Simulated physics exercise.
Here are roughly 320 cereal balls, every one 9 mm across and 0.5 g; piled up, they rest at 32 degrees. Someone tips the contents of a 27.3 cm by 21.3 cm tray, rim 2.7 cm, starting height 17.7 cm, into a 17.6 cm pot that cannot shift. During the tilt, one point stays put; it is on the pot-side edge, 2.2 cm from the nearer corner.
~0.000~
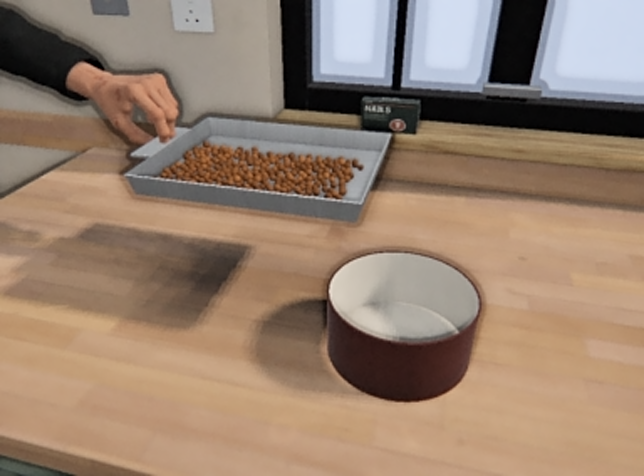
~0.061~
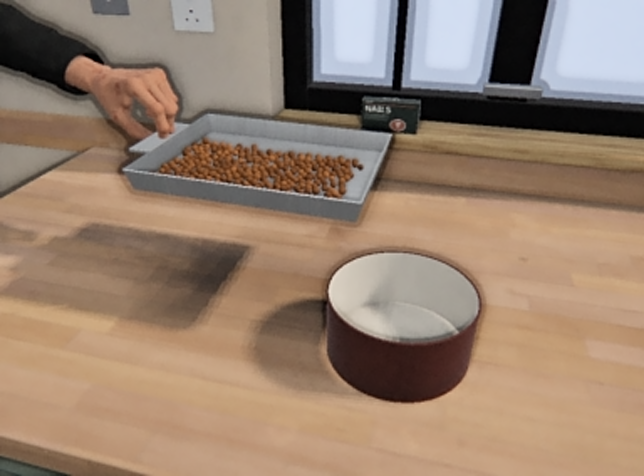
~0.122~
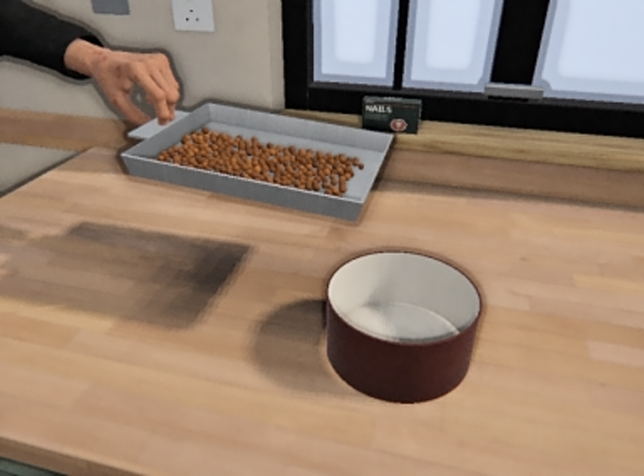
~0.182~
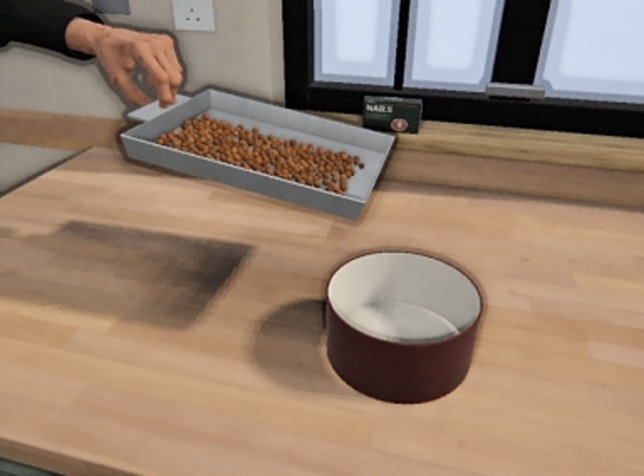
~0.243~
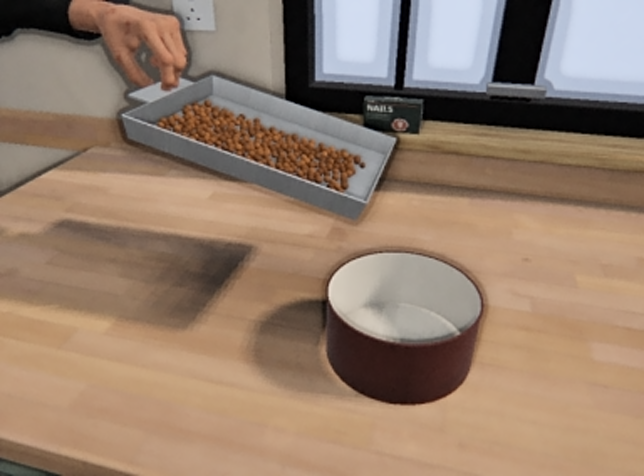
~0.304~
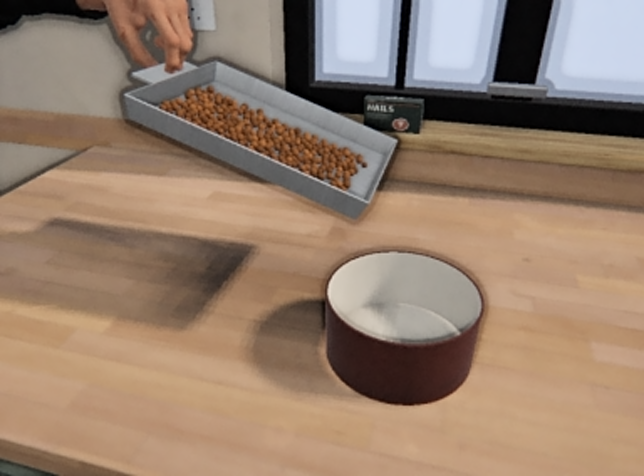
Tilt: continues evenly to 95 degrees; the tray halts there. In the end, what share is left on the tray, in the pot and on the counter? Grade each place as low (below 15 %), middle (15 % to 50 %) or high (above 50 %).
Tray - low; pot - middle; counter - high.
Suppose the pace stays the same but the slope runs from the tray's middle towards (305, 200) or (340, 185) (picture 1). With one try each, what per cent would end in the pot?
I'd put it at about 75 per cent for the first tilt and about 80 per cent for the second.
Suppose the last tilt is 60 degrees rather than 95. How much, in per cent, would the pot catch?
In that case some 0 per cent.
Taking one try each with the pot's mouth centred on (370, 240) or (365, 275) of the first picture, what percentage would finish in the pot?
Estimates: 70 in a hundred and 25 in a hundred.
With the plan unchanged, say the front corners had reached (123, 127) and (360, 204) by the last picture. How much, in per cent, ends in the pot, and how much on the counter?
Pot 100 % / counter 0 %.
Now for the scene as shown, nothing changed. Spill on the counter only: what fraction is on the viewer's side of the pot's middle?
About 0 per cent.
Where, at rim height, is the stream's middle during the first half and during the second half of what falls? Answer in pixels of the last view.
Earlier half close to (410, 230), later half at (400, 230) in pixels.
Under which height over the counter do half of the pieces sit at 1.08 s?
Median height: Approx. 20 cm.
After 0.77 s, tilt 55 degrees; the tray holds 100 %, the pot 0 %.
Then, at 1.08 s, tilt 79 degrees; the tray holds 95 %, the pot 0 %.
Then, at 1.49 s, tilt 95 degrees; the tray holds 20 %, the pot 15 %.
By 2.4 s all is still; tray 0 %, pot 25 %, counter 75 %.
